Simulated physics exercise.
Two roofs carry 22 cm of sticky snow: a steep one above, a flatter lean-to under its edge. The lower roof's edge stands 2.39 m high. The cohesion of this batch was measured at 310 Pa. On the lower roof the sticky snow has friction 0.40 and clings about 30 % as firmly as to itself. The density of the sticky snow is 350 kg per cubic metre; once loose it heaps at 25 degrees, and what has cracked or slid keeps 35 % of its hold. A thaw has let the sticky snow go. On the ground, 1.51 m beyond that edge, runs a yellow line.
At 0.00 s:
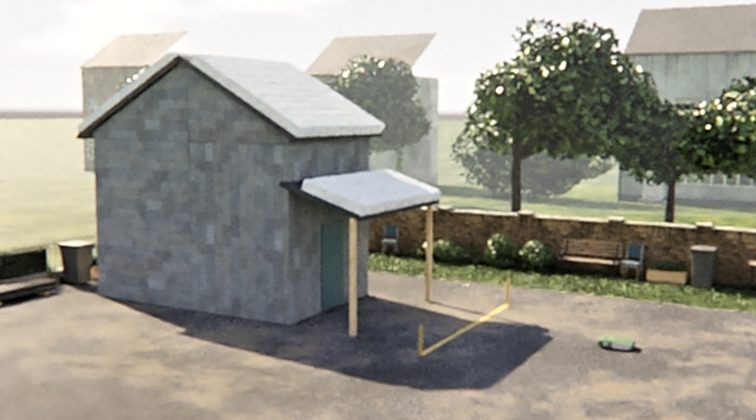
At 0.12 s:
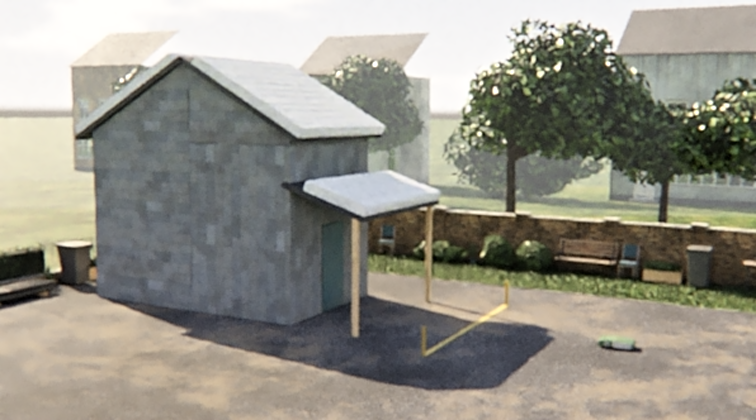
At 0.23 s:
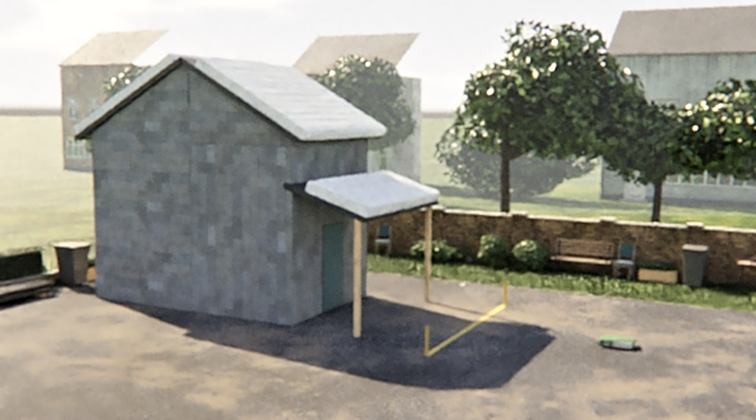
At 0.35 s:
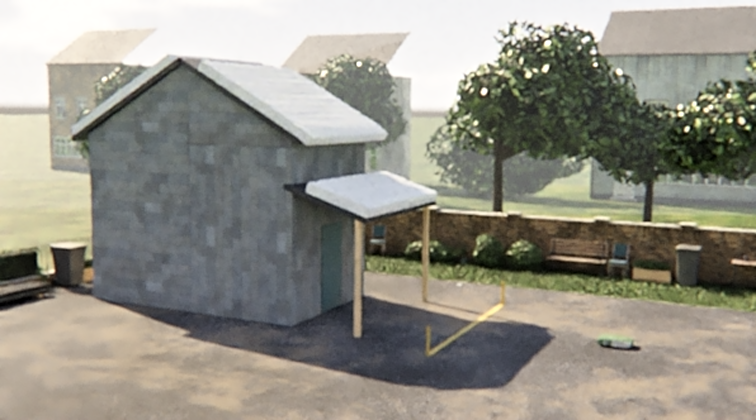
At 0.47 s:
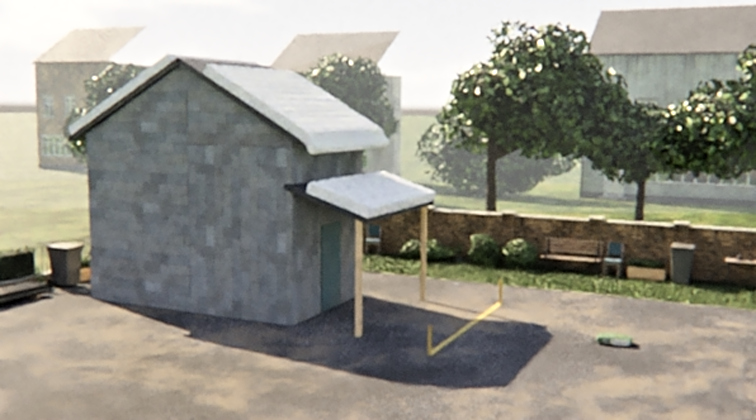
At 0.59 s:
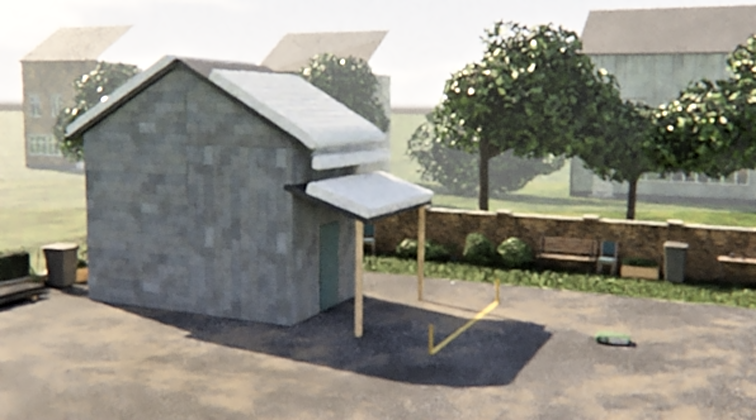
Snow sliding slowly down the steep roof of a grey block building, its lower edge creeping out over a snow-covered lean-to.
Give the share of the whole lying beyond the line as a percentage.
Expect roughly 53 %.
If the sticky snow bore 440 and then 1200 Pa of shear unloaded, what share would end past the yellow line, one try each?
In that order: 50 %, 30 %.
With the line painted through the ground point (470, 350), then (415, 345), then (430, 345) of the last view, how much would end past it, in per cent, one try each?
In turn about 40 %, 65 %, 60 %.
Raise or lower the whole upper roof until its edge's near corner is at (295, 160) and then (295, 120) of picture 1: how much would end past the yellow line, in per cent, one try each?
In that order: 50 %, 50 %.
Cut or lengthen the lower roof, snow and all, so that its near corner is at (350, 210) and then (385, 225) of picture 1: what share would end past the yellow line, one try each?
In turn about 45 %, 60 %.
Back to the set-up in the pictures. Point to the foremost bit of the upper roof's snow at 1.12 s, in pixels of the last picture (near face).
At about (368, 202).
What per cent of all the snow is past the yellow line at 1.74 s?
Near 0 %.
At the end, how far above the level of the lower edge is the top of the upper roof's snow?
Some 0.7 m.
By 1.12 s, none is below the lower edge and 0 % is past the line.
By 1.74 s, 43 % is below the lower edge and 0 % is past the line.
By 2.37 s, 73 % is below the lower edge and 53 % is past the line.
By 3.00 s, 73 % is below the lower edge and 53 % is past the line.
By 3.30 s, at the end, 73 % is below the lower edge and 53 % is past the line.
